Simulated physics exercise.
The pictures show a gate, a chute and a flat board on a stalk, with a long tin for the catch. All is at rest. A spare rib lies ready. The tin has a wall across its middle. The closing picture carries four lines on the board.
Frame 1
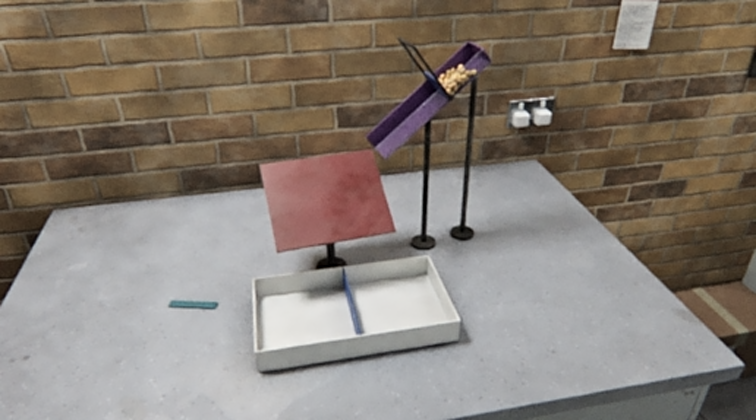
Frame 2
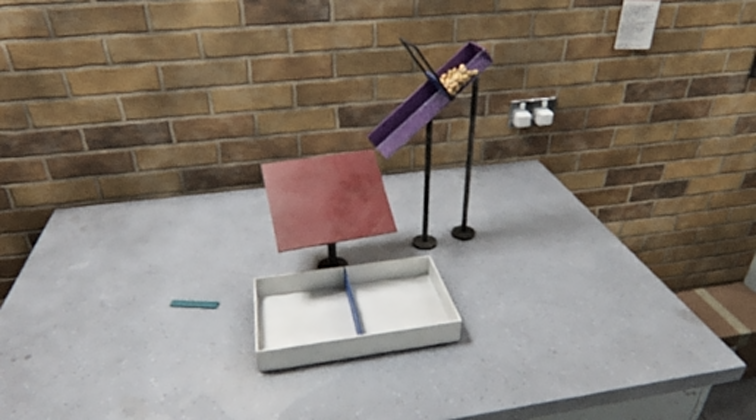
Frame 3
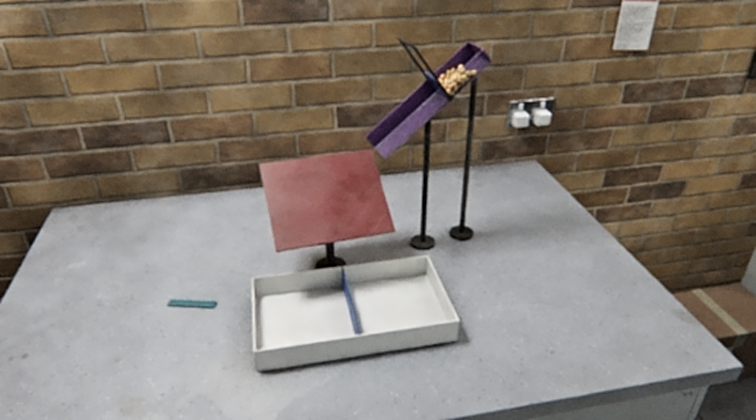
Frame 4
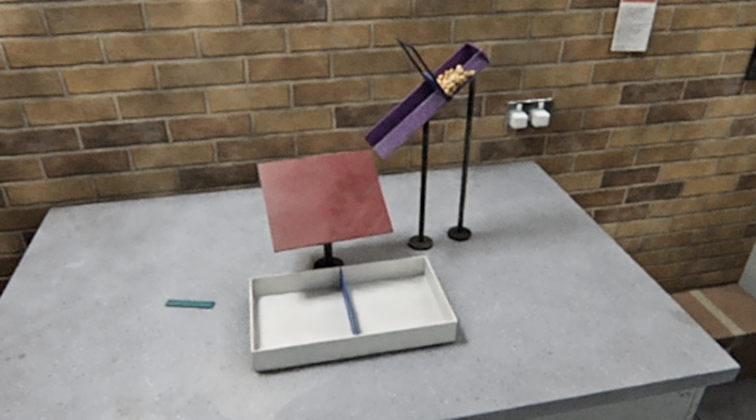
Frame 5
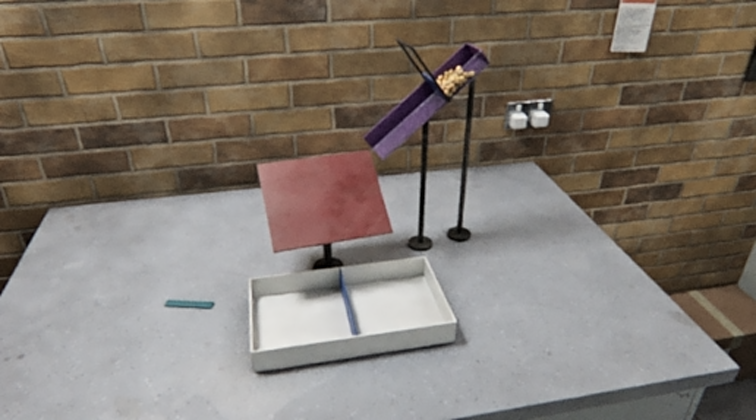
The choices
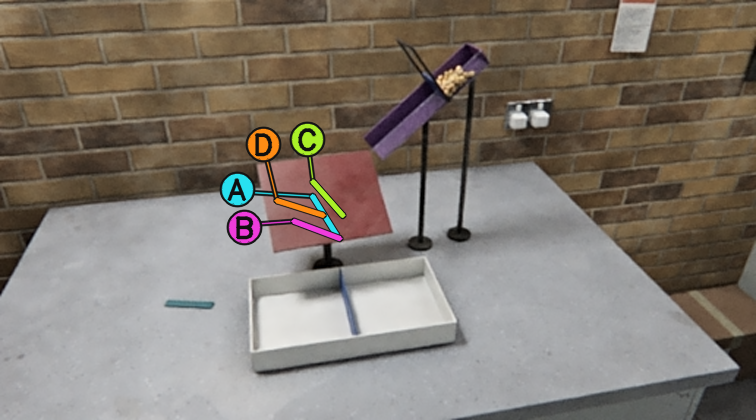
On a grey table against a brick wall, a tilted purple chute holds a pale, lumpy load behind dark rods, above a red board and a divided white tray, with a teal strip at left; nothing on the table moves.
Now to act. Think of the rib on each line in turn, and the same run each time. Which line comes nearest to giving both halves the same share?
D works best here.
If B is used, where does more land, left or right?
More lands on the right.
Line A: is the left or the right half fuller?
The right half.
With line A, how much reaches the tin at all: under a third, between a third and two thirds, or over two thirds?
It is over two thirds.
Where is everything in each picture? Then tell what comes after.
In the first picture, load behind the gate at (450, 82), dried chickpeas; lip of the chute at (380, 153), sloping fairly steeply.
In the second picture, middle of the board at (329, 197), tilted fairly steeply; middle of its low edge at (339, 241); of its high edge at (319, 157).
In the third picture, front corners of the tin at (255, 351) and (459, 320); front end of its middle wall at (360, 335); gate still shut at (432, 79).
In the fourth picture, middle of the load at (448, 83); lip at (378, 154).
In the fifth picture, middle of the load at (448, 83); lip at (378, 154).
On the marked copy, line A from (312, 196) to (336, 234); line B from (294, 221) to (339, 238); line C from (313, 181) to (342, 215); line D from (277, 200) to (323, 215).
With A, of what is caught, a small part in the left half, most in the right.
With B, of what is caught, about a quarter in the left half, most in the right.
With C, of what is caught, a small part in the left half, most in the right.
With D, of what is caught, about two thirds in the left half, about a third in the right.
